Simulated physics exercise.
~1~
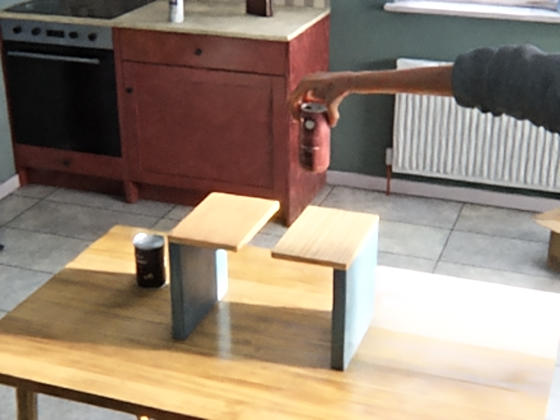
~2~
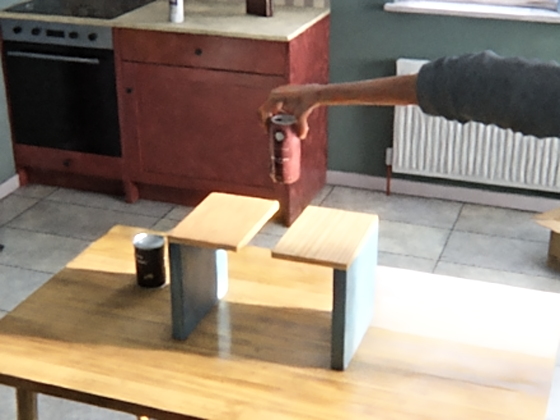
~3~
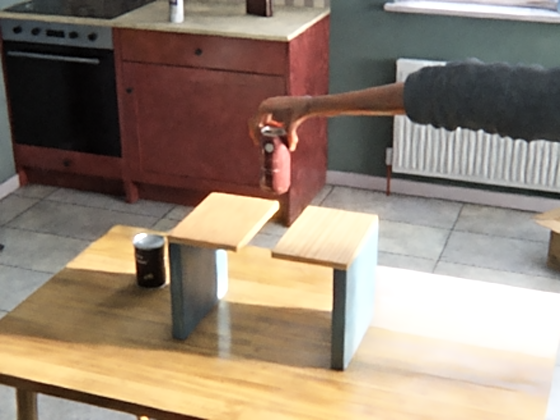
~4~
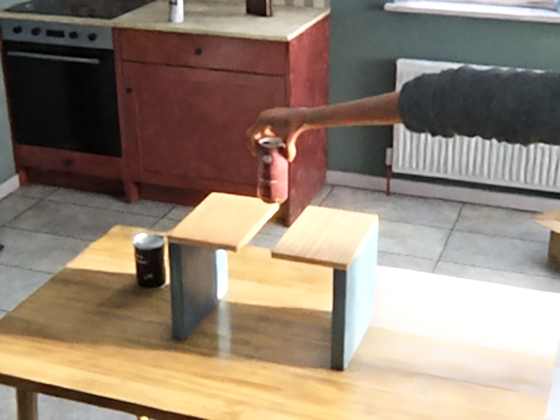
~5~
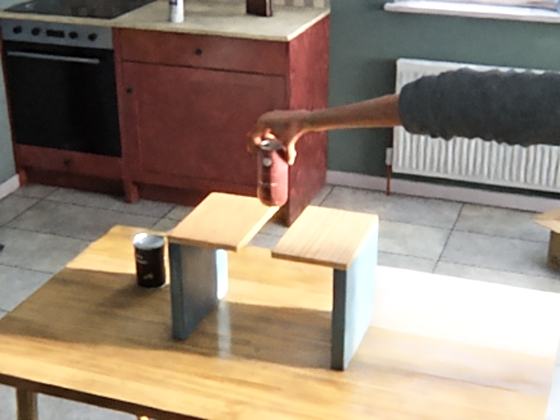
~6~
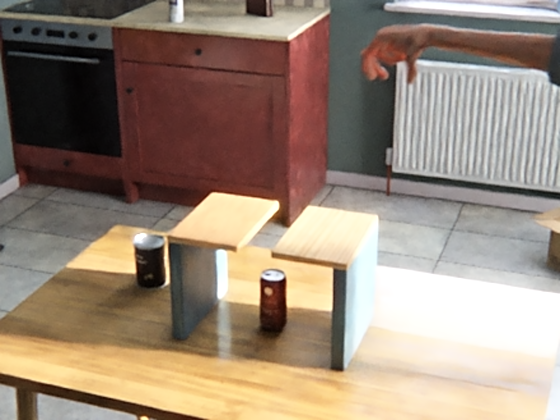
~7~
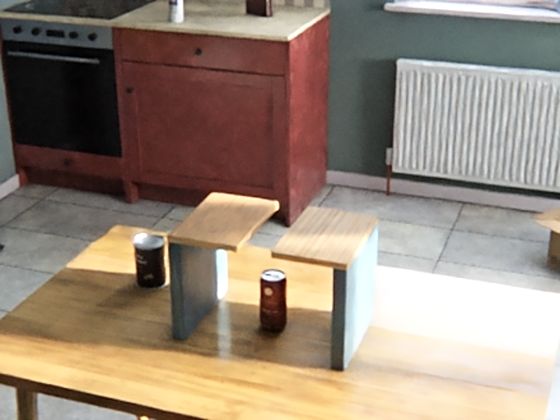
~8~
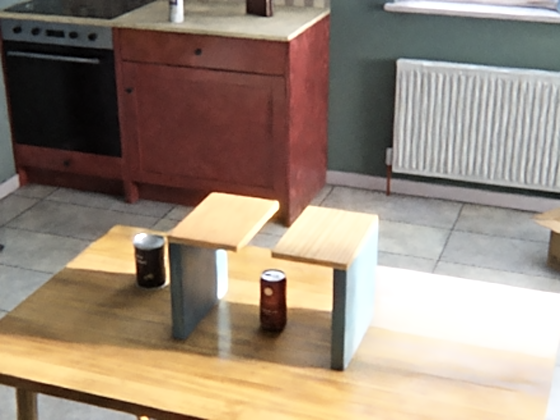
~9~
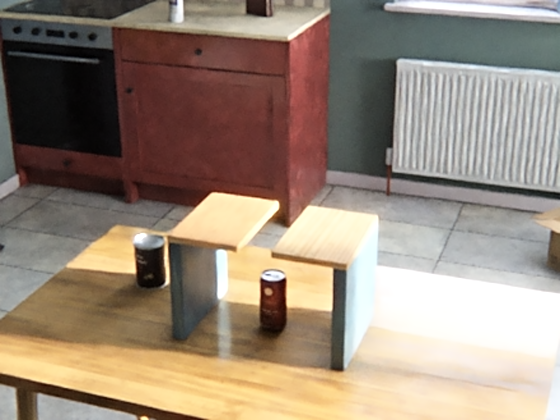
In a sunlit kitchen with red cabinets, an oven and a white radiator, a still camera looks slightly down on a wooden table. Two supports with pale wooden tops and blue-grey uprights stand a little apart on it, with a black tin to the left. A hand reaching in from the right holds a red can upright above them, moves it left and lowers it slightly, then holds it over the gap. The hand lets go and draws back as the can drops through the gap. The can ends standing upright on the table between the supports, the black tin unmoved.
